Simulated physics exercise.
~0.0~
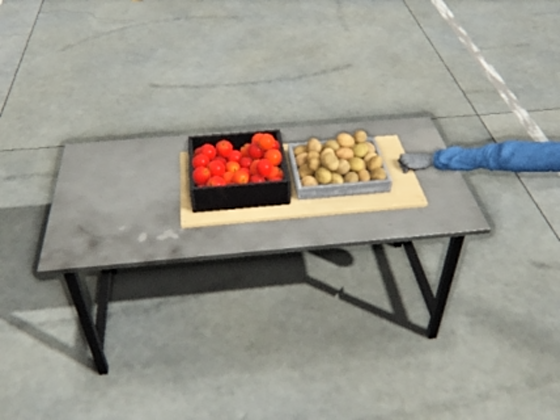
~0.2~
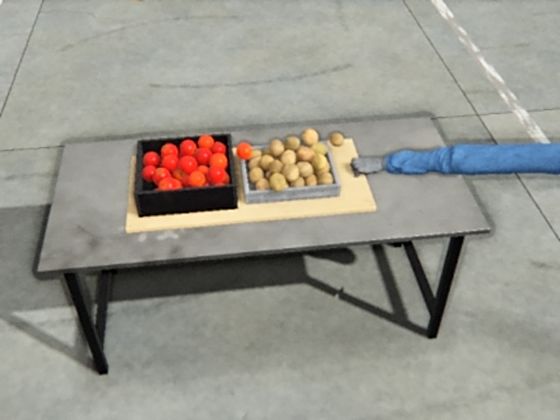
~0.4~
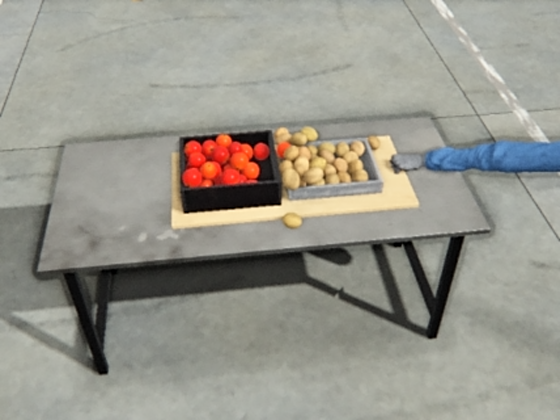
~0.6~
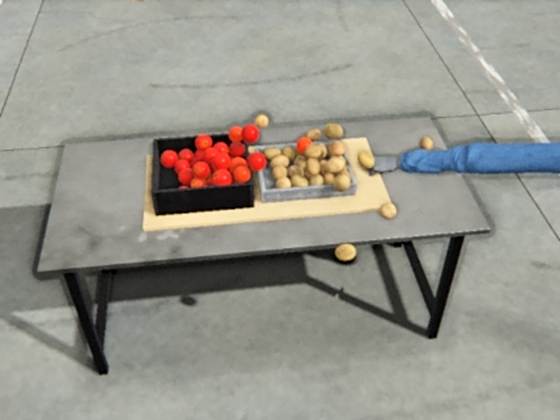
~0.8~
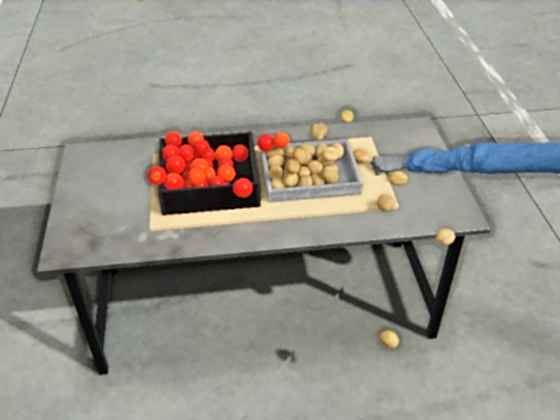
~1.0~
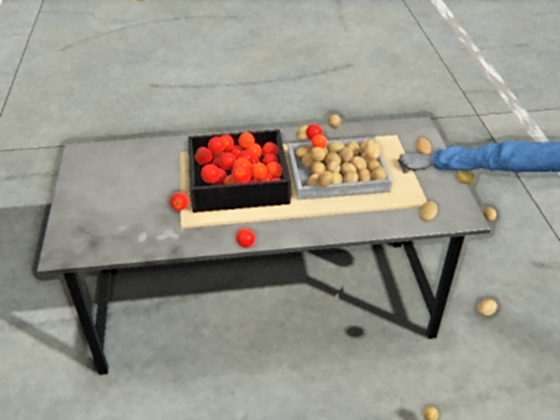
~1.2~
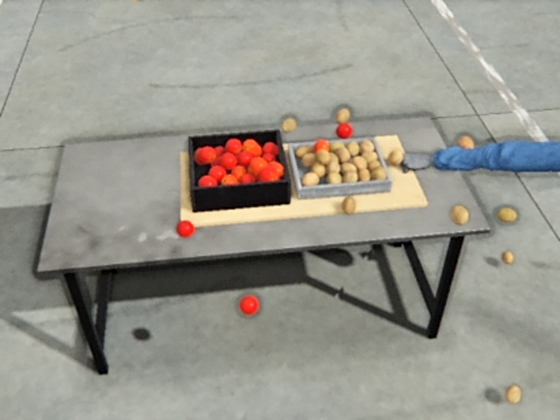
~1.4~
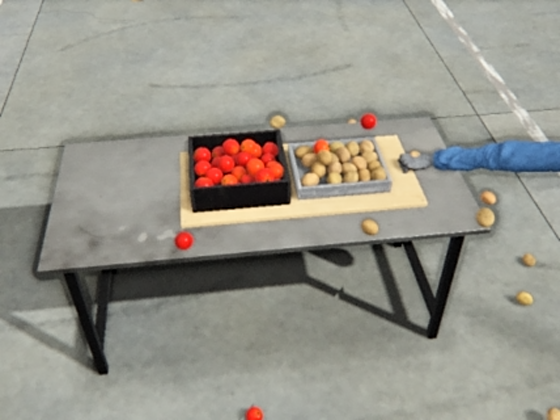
A blue-sleeved arm shakes two boxes on a table, spilling some tomatoes and more potatoes.
